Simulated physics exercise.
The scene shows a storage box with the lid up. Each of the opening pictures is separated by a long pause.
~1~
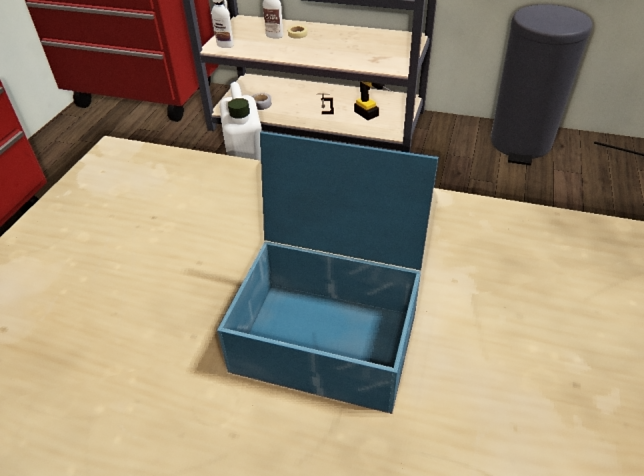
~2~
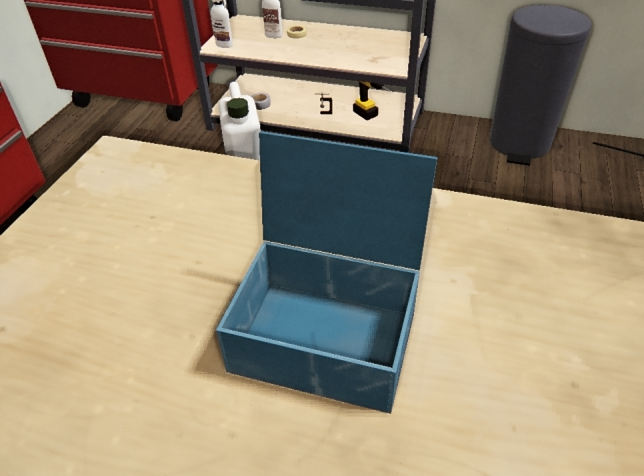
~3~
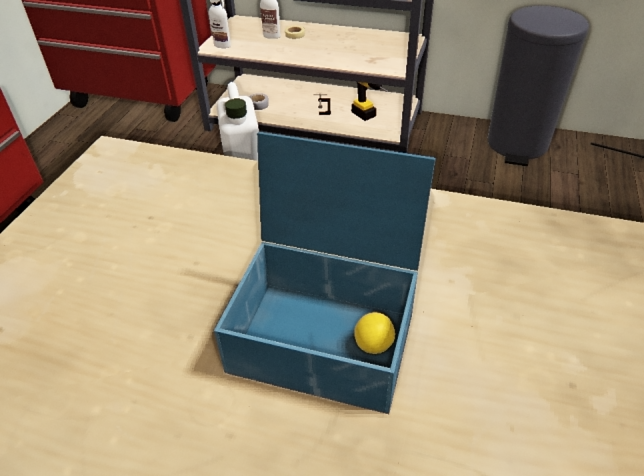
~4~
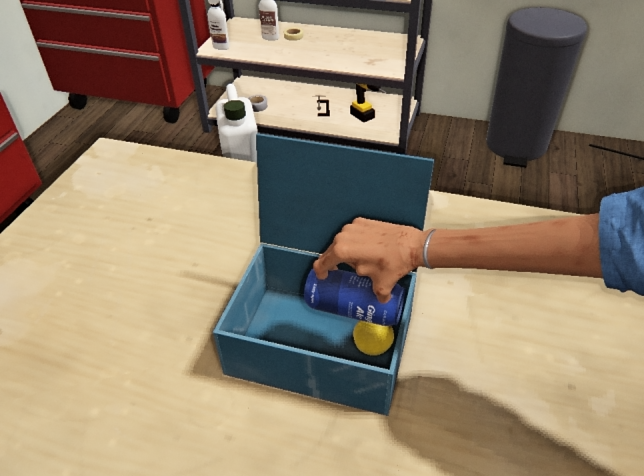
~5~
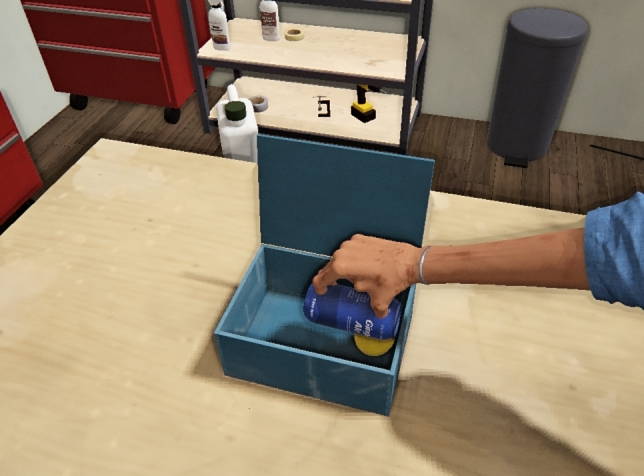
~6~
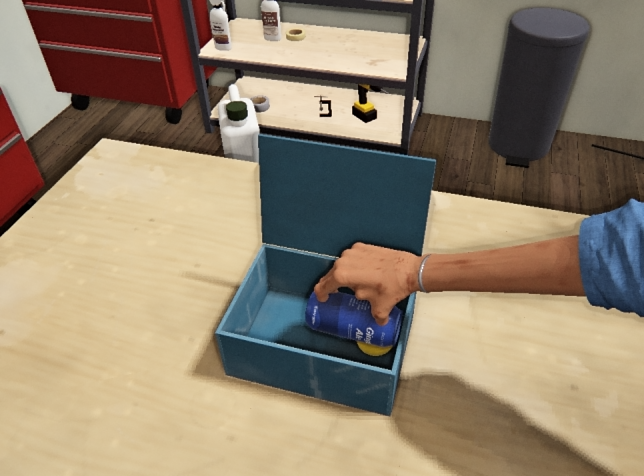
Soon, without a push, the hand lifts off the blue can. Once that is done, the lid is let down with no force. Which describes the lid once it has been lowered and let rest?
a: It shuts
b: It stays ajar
It shuts.
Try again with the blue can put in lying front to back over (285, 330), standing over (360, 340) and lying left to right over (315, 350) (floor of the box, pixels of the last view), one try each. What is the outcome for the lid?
First try leaves it shut, second try leaves it shut, third try leaves it shut.
Then, 0.50 s past the last view, blue can displaced about its own width near (347, 362).
Then, 1.40 s past the last view, lid 73° above the rim; blue can displaced about its own width near (347, 362).
Then, 1.80 s past the last view, lid 36° above the rim; blue can displaced about its own width near (347, 362).
Then, 2.00 s past the last view, lid 12° above the rim; blue can displaced about its own width near (347, 362).
Finally, lid shut; moved from the start, blue can; yellow lemon still in place. Final places as the last picture's camera would see them, blue can near (347, 362).
